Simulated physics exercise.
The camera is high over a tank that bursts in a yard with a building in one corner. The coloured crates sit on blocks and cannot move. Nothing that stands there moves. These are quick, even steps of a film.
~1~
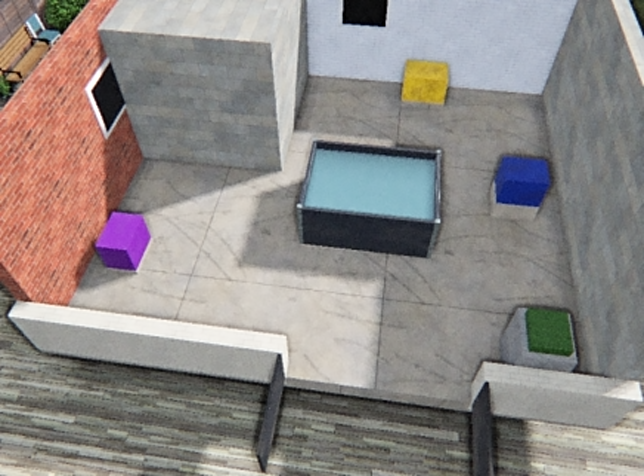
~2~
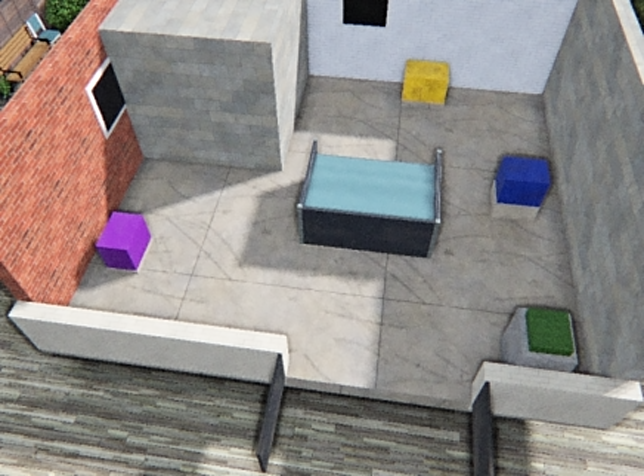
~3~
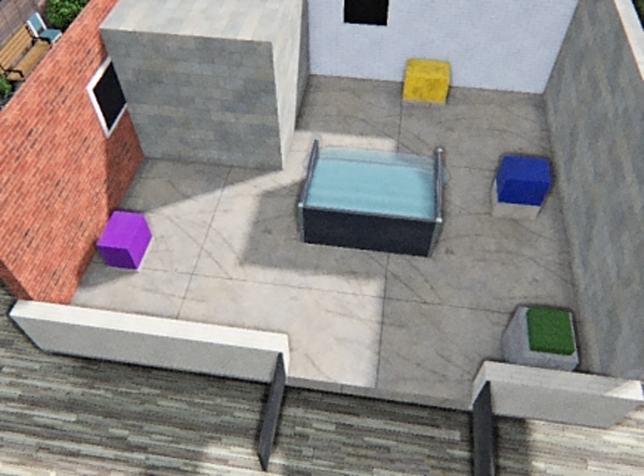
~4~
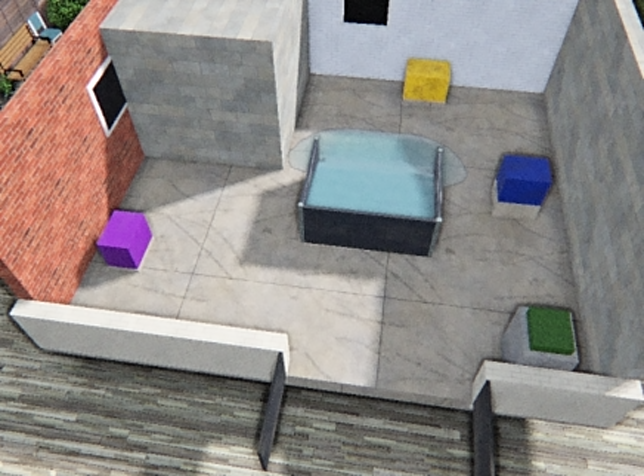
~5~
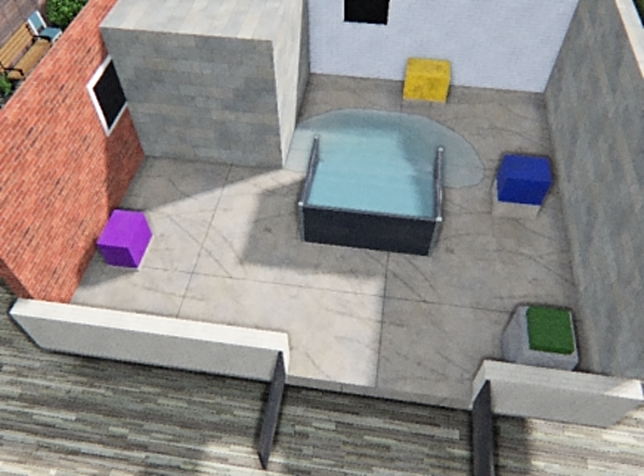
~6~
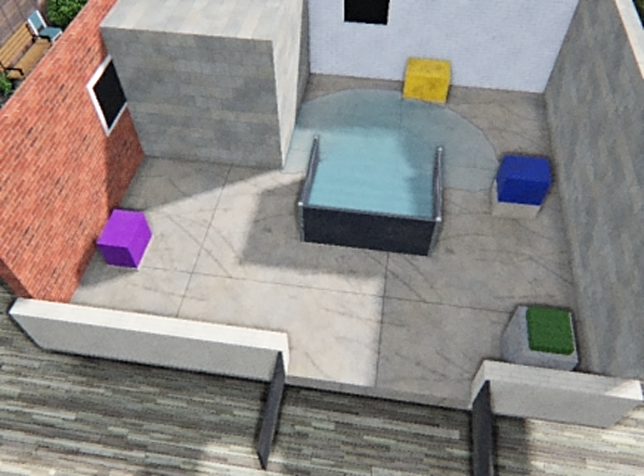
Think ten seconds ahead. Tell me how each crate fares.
One by one: The yellow crate gets wet; the blue crate stays dry; the purple crate stays dry.
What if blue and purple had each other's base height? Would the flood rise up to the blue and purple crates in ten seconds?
In short: The blue crate ends up wet, the purple crate remains dry.
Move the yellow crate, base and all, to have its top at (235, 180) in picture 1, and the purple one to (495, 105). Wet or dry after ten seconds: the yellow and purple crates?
One by one: The yellow crate is spared; the purple crate takes water.
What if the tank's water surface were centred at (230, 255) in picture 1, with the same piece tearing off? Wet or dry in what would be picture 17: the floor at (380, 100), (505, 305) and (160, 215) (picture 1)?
In turn: Wet, dry, awash.
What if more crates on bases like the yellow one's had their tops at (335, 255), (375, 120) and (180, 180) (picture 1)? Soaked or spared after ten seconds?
In that order: Is spared, gets wet, remains dry.
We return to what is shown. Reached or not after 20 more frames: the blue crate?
In short: Blue crate reached.
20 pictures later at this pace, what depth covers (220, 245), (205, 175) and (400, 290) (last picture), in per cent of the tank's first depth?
About 0, 0 and 0 per cent.
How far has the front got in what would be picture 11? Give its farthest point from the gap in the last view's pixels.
At about (509, 94).
A moment on, water covers 30 % of the floor; the yellow crate water round its plinth, the blue crate water round its plinth, the purple crate not reached.
Next, water covers 30 % of the floor; the yellow crate water round its plinth, the blue crate water round its plinth, the purple crate not reached.
Then, water covers 40 % of the floor; the yellow crate water round its plinth, the blue crate water round its plinth, the purple crate not reached.
Later, water covers 65 % of the floor; the yellow crate water round its plinth, the blue crate water round its plinth, the purple crate water round its plinth.
In the end, water covers 90 % of the floor; the yellow crate was topped, the blue crate stayed above the water, the purple crate stayed above the water.
